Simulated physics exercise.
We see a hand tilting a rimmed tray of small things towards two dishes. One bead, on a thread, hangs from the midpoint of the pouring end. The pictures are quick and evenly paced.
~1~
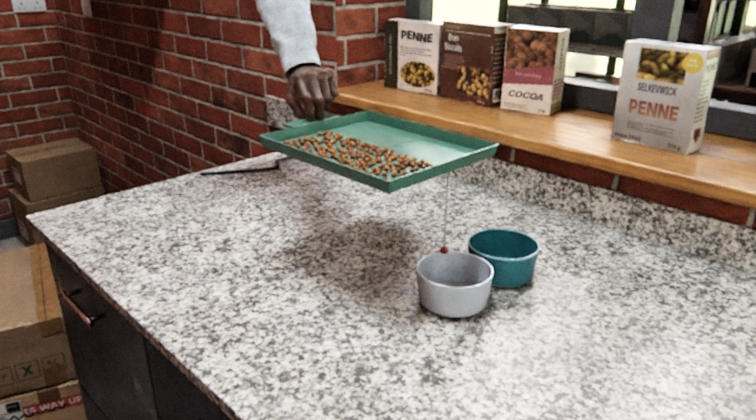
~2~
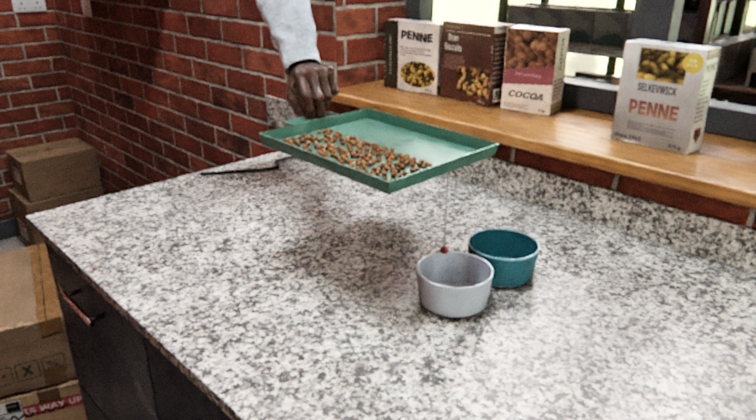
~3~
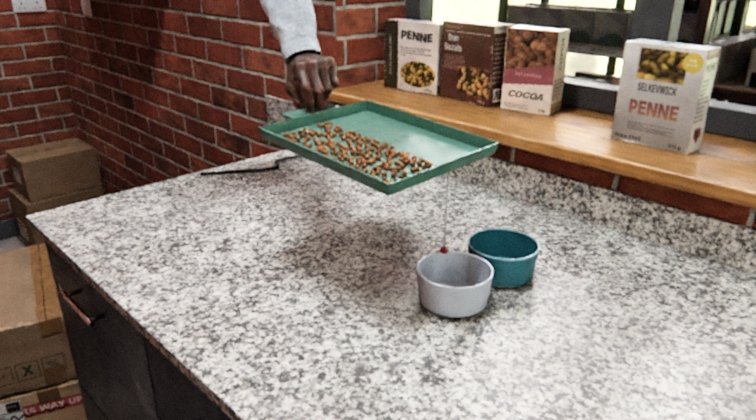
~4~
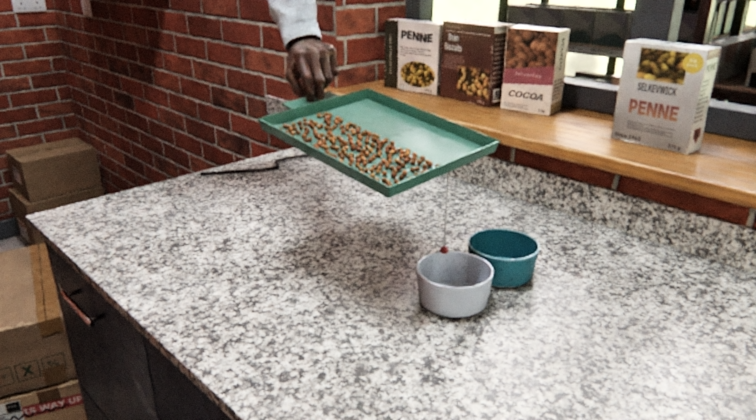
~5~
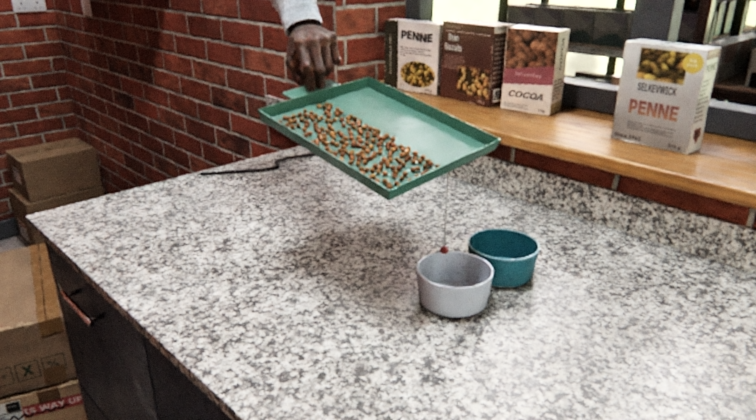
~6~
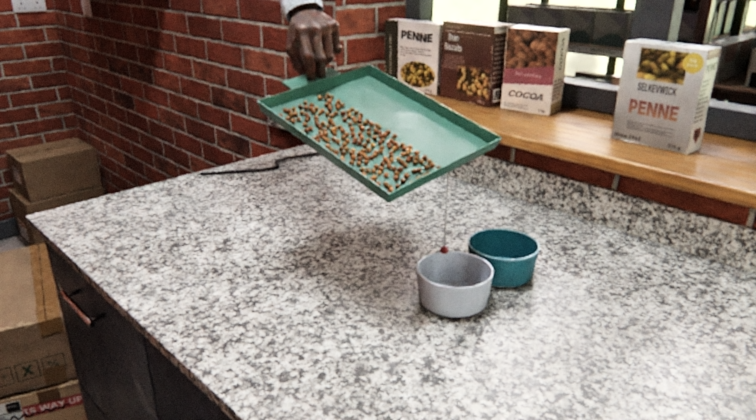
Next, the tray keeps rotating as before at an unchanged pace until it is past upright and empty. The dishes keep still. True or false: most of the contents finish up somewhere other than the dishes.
True.
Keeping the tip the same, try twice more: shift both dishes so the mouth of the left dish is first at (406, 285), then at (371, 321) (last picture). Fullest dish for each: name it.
One: The dish on the left. Two: The right one.
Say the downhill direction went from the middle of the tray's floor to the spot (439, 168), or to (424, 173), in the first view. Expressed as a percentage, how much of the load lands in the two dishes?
The first comes to 60 %, while the second comes to 30 %.
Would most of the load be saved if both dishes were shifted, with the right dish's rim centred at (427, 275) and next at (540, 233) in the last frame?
Try 1: In excess of half; try 2: Not up to half.
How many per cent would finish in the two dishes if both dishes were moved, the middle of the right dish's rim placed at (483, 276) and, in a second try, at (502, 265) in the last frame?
30, then 20 %.
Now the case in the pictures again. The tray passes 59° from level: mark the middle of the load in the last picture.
Roughly at (388, 184).
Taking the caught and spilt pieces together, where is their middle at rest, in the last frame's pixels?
Around (399, 332).
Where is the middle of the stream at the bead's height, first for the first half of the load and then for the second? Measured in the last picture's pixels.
Around (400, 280), followed by around (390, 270).
Shortly afterwards, tray tipped steeply; all but a few on the tray; a little in the air.
Next, tray tipped right over; near a quarter on the tray; only a few in the left dish; near a third outside both; near a third in the air.
Some moments later, tray tipped past a quarter turn; only a few in the left dish; all but a few outside both.
In the end, tray tipped past a quarter turn; only a few in the left dish; none at all in the right dish; all but a few outside both.
